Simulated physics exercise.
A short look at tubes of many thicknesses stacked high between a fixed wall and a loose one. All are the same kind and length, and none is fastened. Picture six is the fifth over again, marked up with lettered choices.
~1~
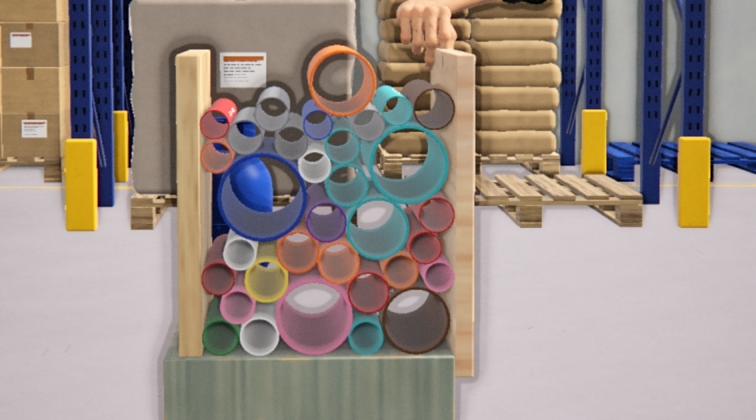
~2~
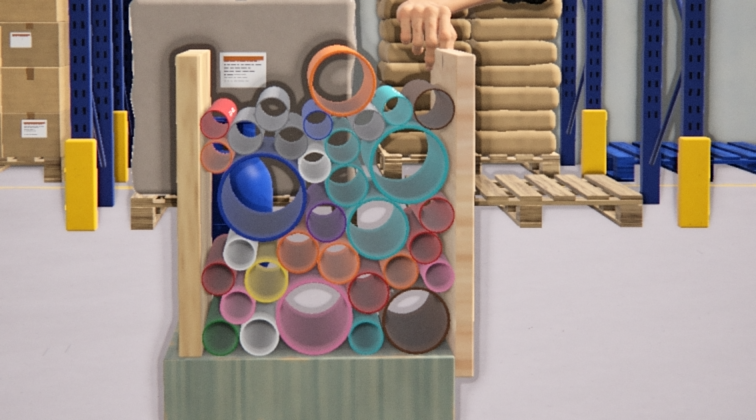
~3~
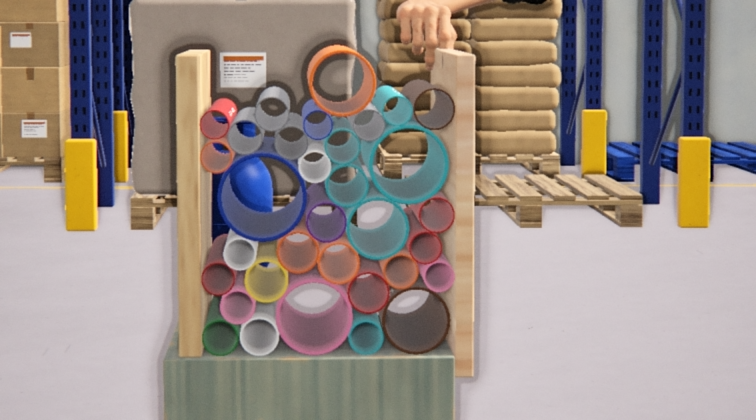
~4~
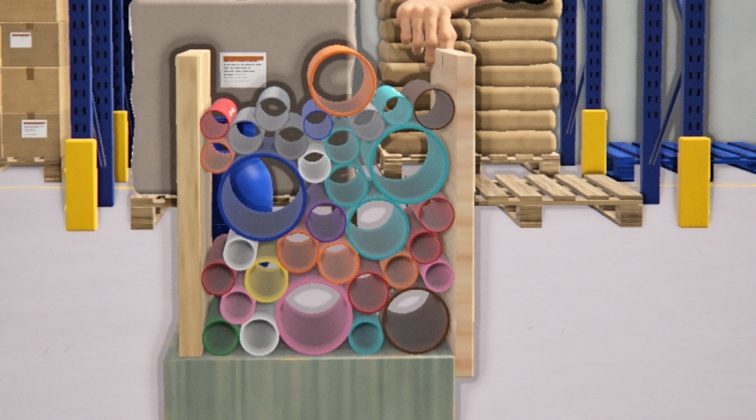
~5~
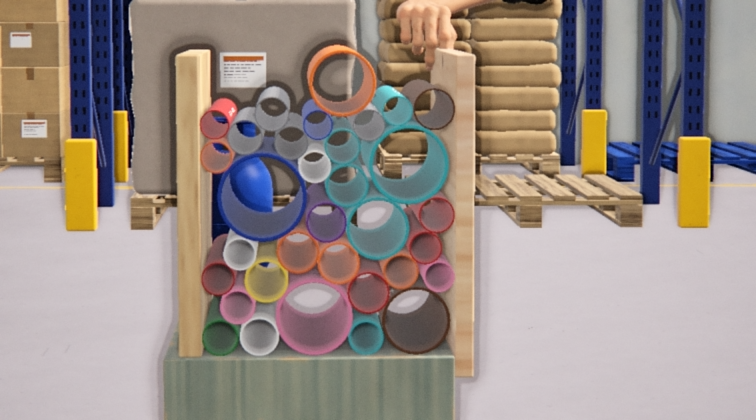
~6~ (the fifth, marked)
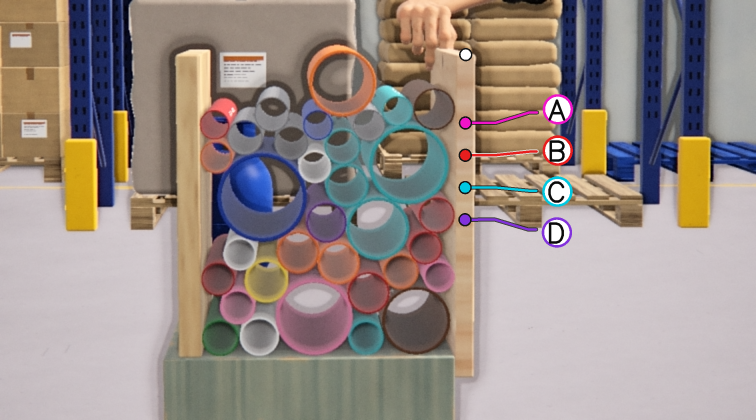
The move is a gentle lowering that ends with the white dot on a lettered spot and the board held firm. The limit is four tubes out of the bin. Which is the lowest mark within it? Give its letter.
The lowest mark that will do is D.
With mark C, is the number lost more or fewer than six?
It loses fewer than six.
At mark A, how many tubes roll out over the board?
It comes to none.
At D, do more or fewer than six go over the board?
Fewer than six.
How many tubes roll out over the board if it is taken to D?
At D the number is one.
On the copy, A at (466, 123); B at (466, 155); C at (465, 188); D at (465, 220); the white dot at (466, 54).
On D. First, top of the board (455, 126).
Then, top of the board (455, 209).
Finally, top of the board (455, 219), one out over the board.
By contrast, A none out over the board; B one out over the board; C one out over the board.
